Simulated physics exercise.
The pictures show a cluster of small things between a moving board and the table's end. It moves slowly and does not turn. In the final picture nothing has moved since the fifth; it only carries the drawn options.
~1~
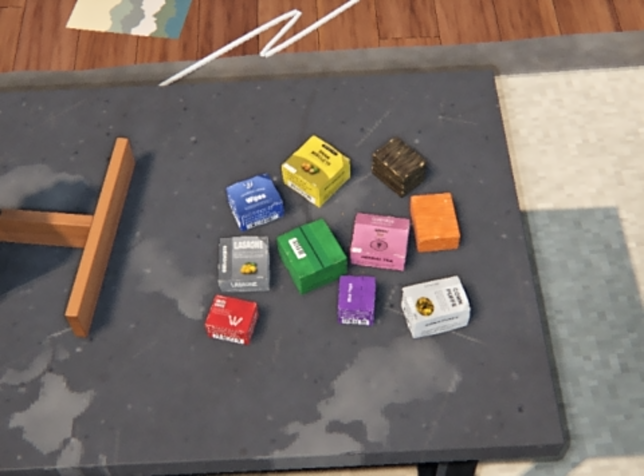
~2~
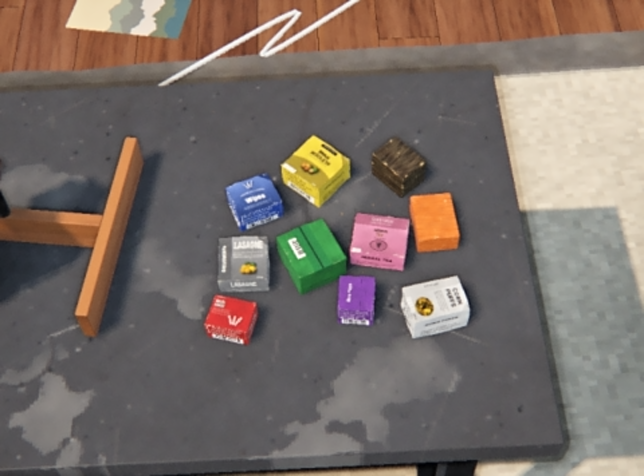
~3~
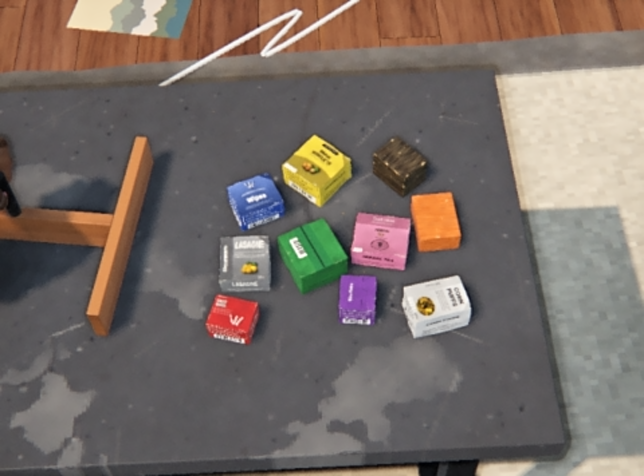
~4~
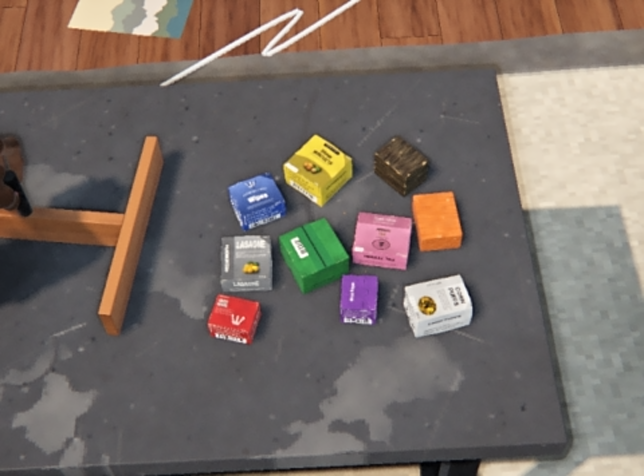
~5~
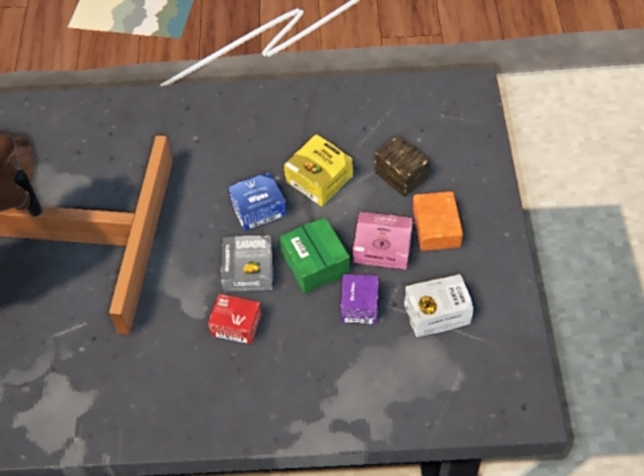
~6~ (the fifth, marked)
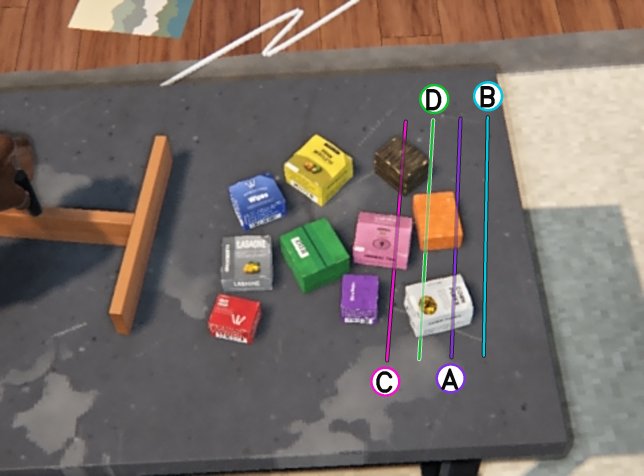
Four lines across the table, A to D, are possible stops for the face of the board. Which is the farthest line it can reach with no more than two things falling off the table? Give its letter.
Up to line D.
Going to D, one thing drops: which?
It is the orange block.
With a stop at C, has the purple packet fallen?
By then, no.
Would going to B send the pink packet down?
Yes.
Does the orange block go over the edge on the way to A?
By then, yes.
On the marked copy, A at (456, 228); B at (486, 227); C at (397, 231); D at (427, 230).
With D. Early on, board (243, 214); red box (258, 318); blue box (281, 206).
Further on, board (346, 209); orange block (492, 197); pink packet (474, 233).
At the end, board (424, 205); orange block over the edge; white packet (535, 311); one fallen.
As for the rest, A drops four; B drops six; C is within the limit but short.
